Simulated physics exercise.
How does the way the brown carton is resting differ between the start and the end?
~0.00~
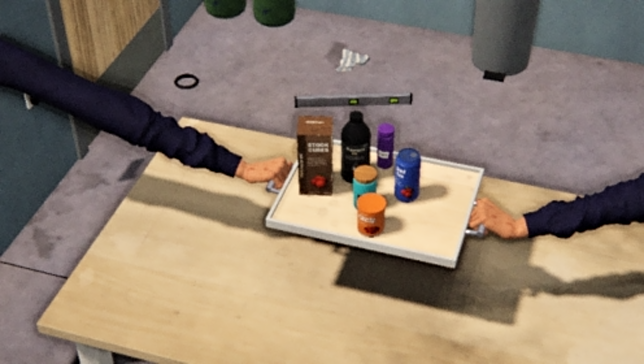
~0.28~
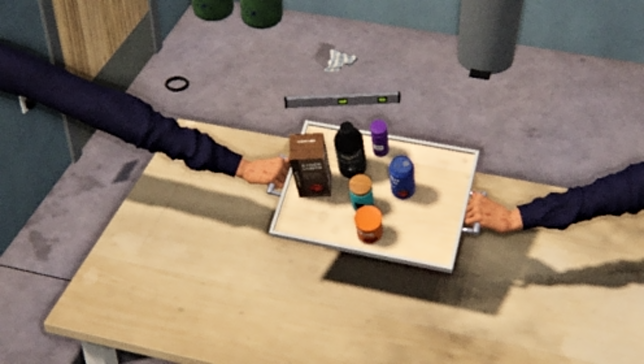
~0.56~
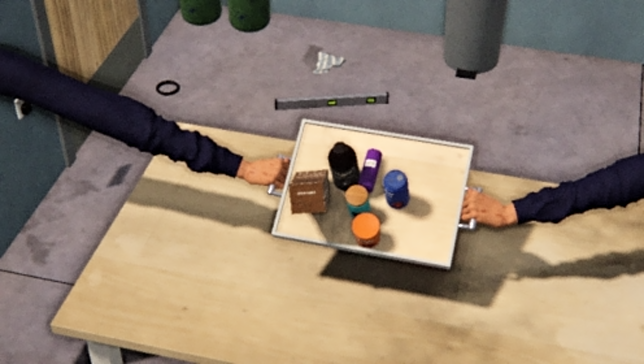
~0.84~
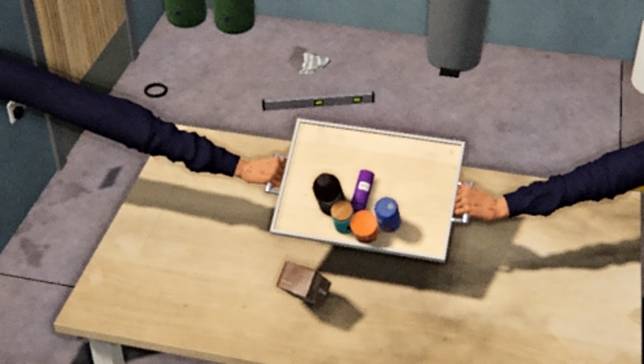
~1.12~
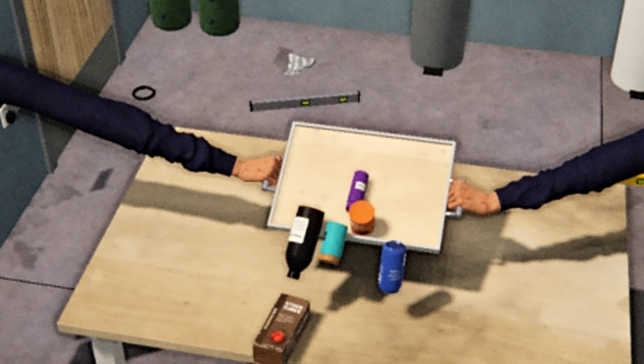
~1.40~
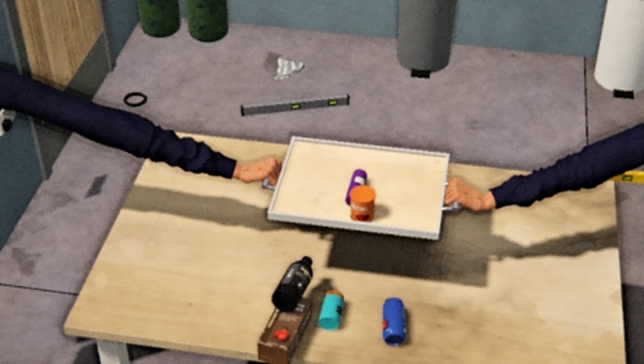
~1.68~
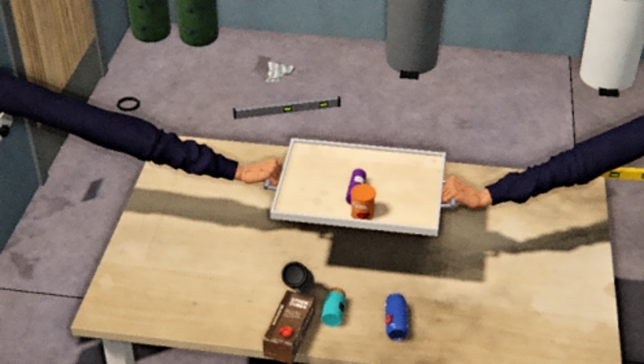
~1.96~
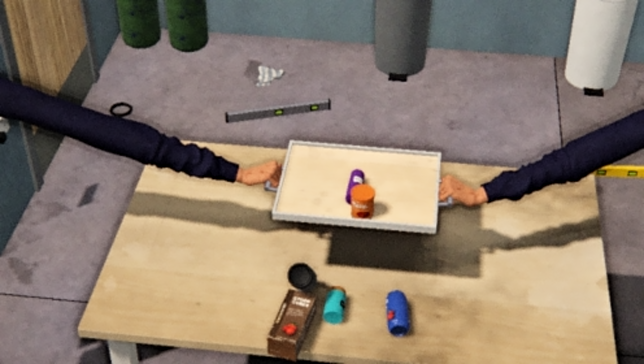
At the start the brown carton stands upright on the tray, while at the end it lies on its side on the table.
